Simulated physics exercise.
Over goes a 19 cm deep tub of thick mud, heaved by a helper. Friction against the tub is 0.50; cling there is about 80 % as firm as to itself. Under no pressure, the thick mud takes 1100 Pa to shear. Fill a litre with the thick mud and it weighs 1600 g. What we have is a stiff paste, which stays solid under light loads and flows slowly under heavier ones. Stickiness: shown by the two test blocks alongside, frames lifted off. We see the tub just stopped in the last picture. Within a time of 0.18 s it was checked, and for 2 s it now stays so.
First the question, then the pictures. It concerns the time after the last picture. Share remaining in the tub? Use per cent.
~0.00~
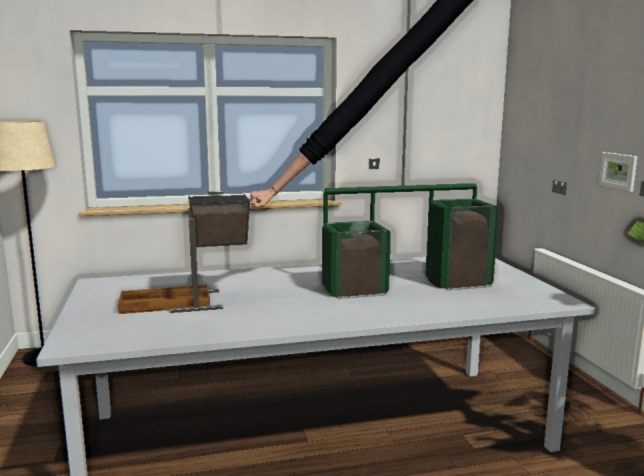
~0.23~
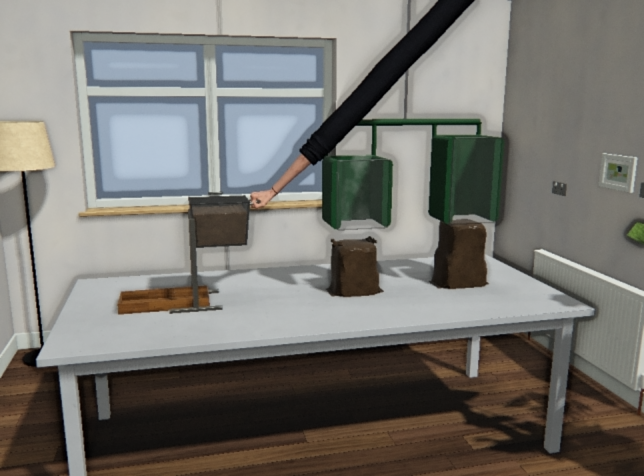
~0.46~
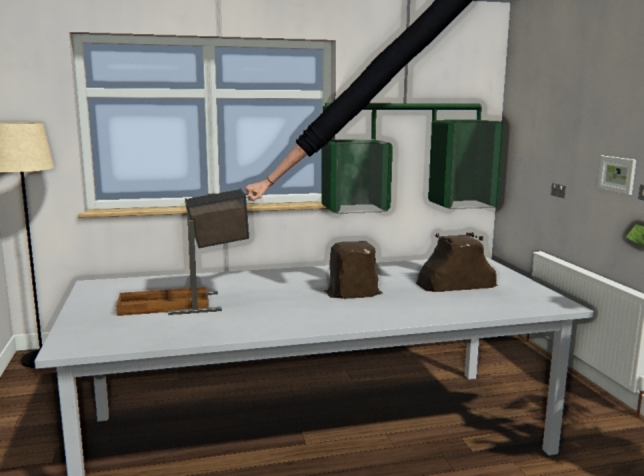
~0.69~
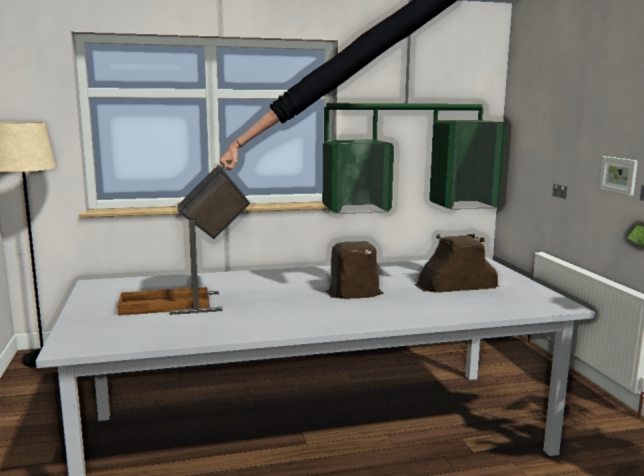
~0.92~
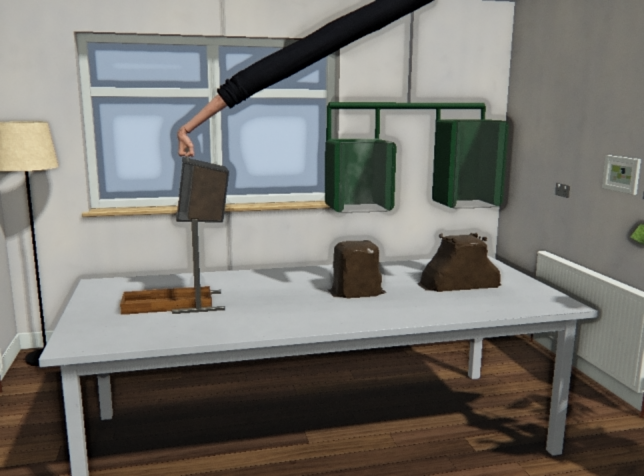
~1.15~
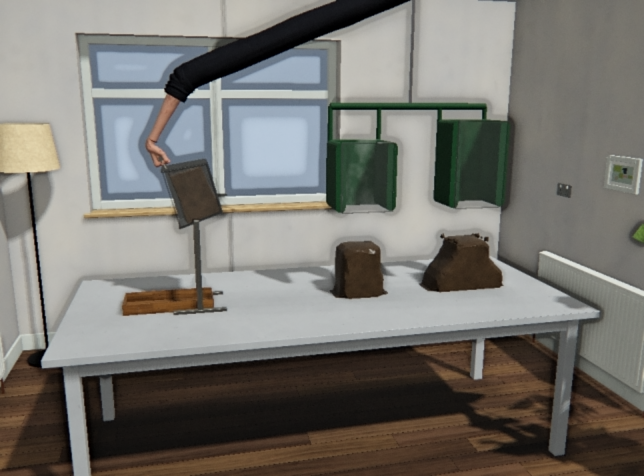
Close to 0 %.
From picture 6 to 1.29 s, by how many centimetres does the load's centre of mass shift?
It has moved close to 5 cm.
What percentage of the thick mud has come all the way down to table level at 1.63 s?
I'd say about 0 per cent of it.
After 1.29 s, the tub is at 104 degrees and holds 93 %.
After 1.46 s, the tub is at 104 degrees and holds 45 %.
After 1.63 s, the tub is at 104 degrees and holds 8 %.
After 1.80 s, the tub is at 104 degrees and holds 0 %.
After 3.15 s, the tub is at 104 degrees and holds 0 %.
